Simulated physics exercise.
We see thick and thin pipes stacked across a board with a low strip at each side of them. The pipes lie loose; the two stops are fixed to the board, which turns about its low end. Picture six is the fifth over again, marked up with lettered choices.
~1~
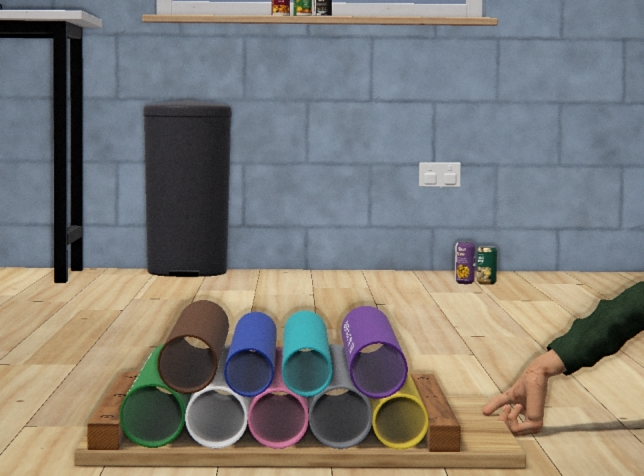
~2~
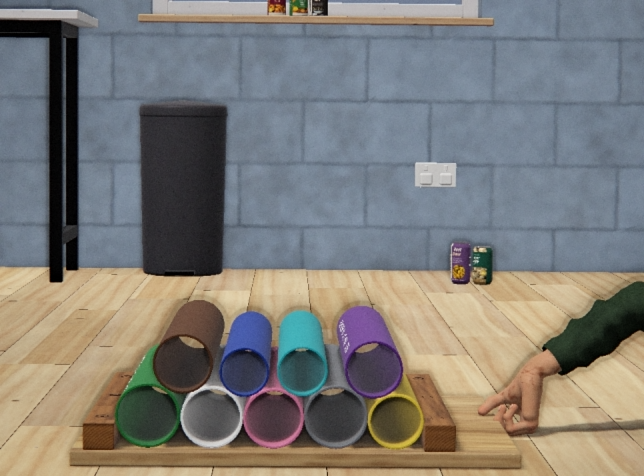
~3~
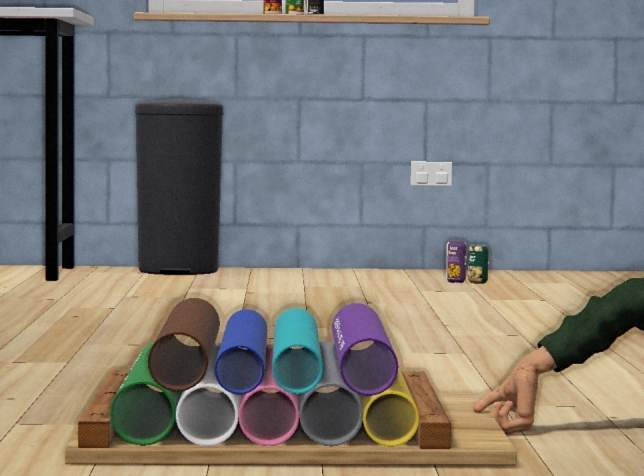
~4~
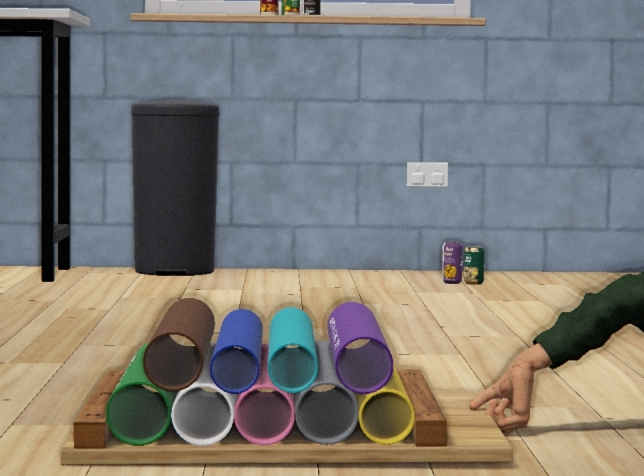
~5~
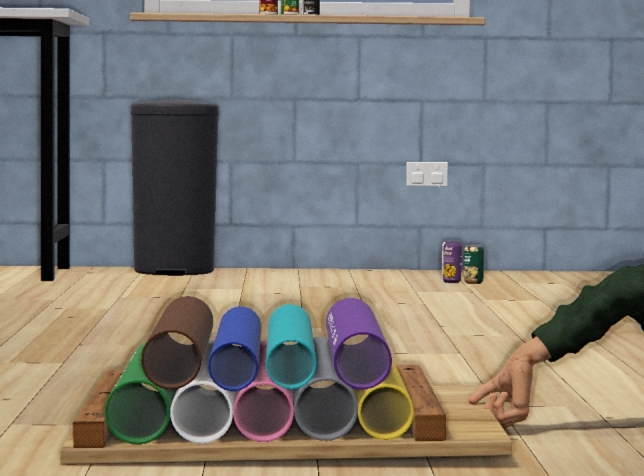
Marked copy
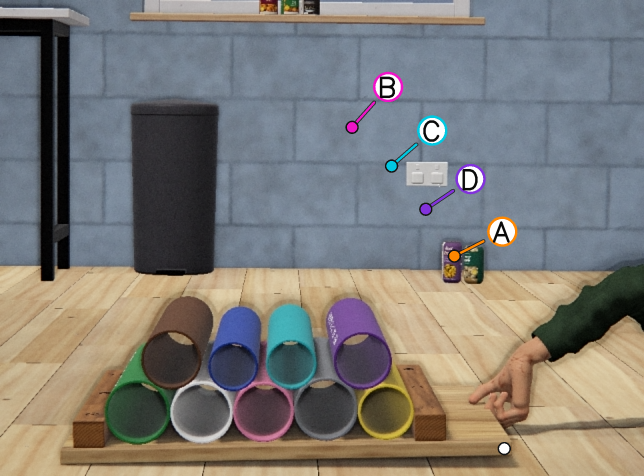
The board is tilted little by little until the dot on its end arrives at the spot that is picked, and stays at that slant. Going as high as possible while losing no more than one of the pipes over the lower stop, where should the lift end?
Stop at A.
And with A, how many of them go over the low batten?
It comes to none.
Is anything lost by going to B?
At B: Yes.
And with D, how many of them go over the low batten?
The count is three.
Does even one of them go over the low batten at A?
No, at A.
On the marked copy, A at (454, 256); B at (352, 127); C at (392, 166); D at (426, 209); the white dot at (504, 449).
Following A. Soon after the start, board at 16°.
Later, board at 28°.
In the end, board at 28°, none over the low batten.
As for the rest, B four over the low batten (blue, purple, turquoise, brown); C four over the low batten (blue, purple, turquoise, brown); D three over the low batten (blue, turquoise, brown).
